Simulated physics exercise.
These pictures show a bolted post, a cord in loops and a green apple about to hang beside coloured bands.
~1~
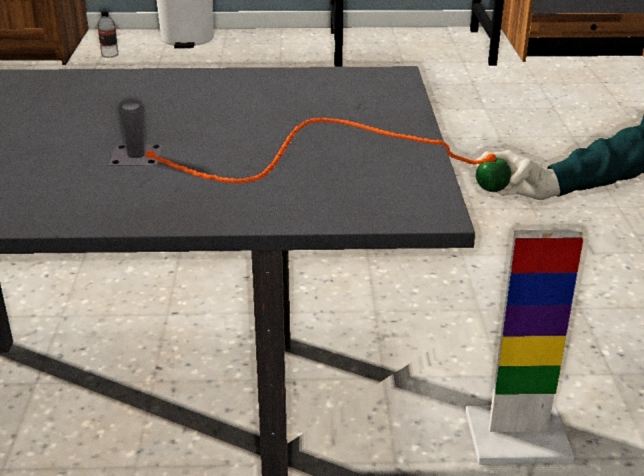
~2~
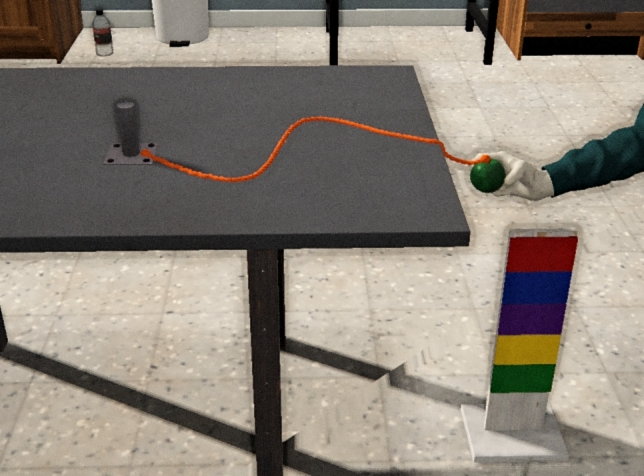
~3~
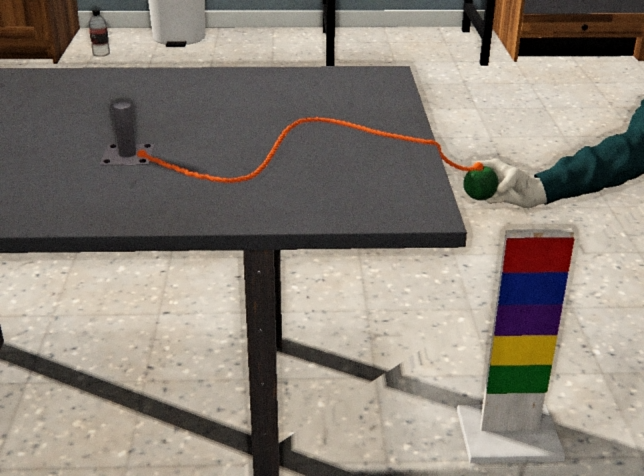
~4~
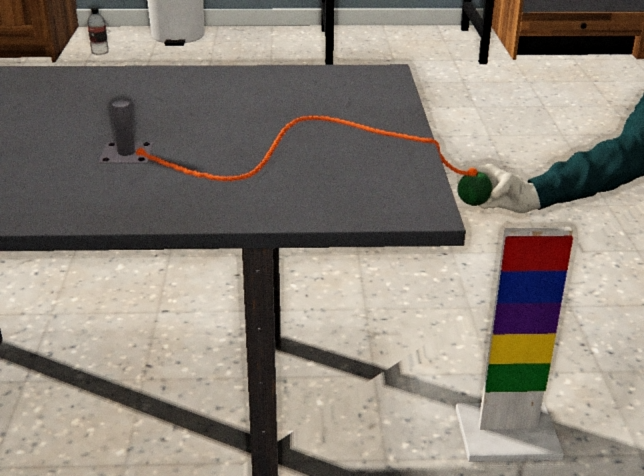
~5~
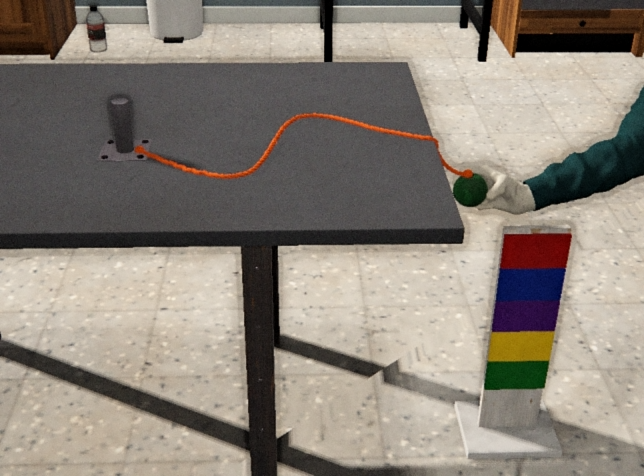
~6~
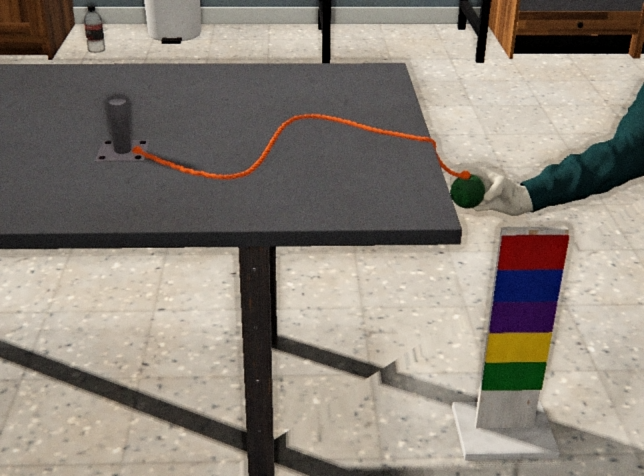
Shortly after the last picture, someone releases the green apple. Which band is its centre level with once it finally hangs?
Purple.
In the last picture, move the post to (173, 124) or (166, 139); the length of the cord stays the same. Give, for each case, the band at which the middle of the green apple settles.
It comes out yellow the first time and yellow the second time.
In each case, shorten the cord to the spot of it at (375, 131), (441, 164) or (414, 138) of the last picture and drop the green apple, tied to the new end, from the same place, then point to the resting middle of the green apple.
Respectively (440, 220), (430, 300) and (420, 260).
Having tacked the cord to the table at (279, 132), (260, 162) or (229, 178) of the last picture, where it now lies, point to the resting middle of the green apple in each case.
First try around (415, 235), second around (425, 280), third around (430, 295).
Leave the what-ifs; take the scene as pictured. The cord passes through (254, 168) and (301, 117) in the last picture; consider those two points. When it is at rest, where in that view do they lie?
In that view they sit near (287, 150) and near (419, 149).
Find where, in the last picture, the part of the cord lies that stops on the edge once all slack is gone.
It's the point at about (319, 117).
Early on, apple near (441, 304); level with purple.
Midway, apple near (398, 327); level with purple.
Near the end, apple near (421, 322); level with purple.
Finally, apple near (429, 326); level with purple. The cord holds its middle at purple.
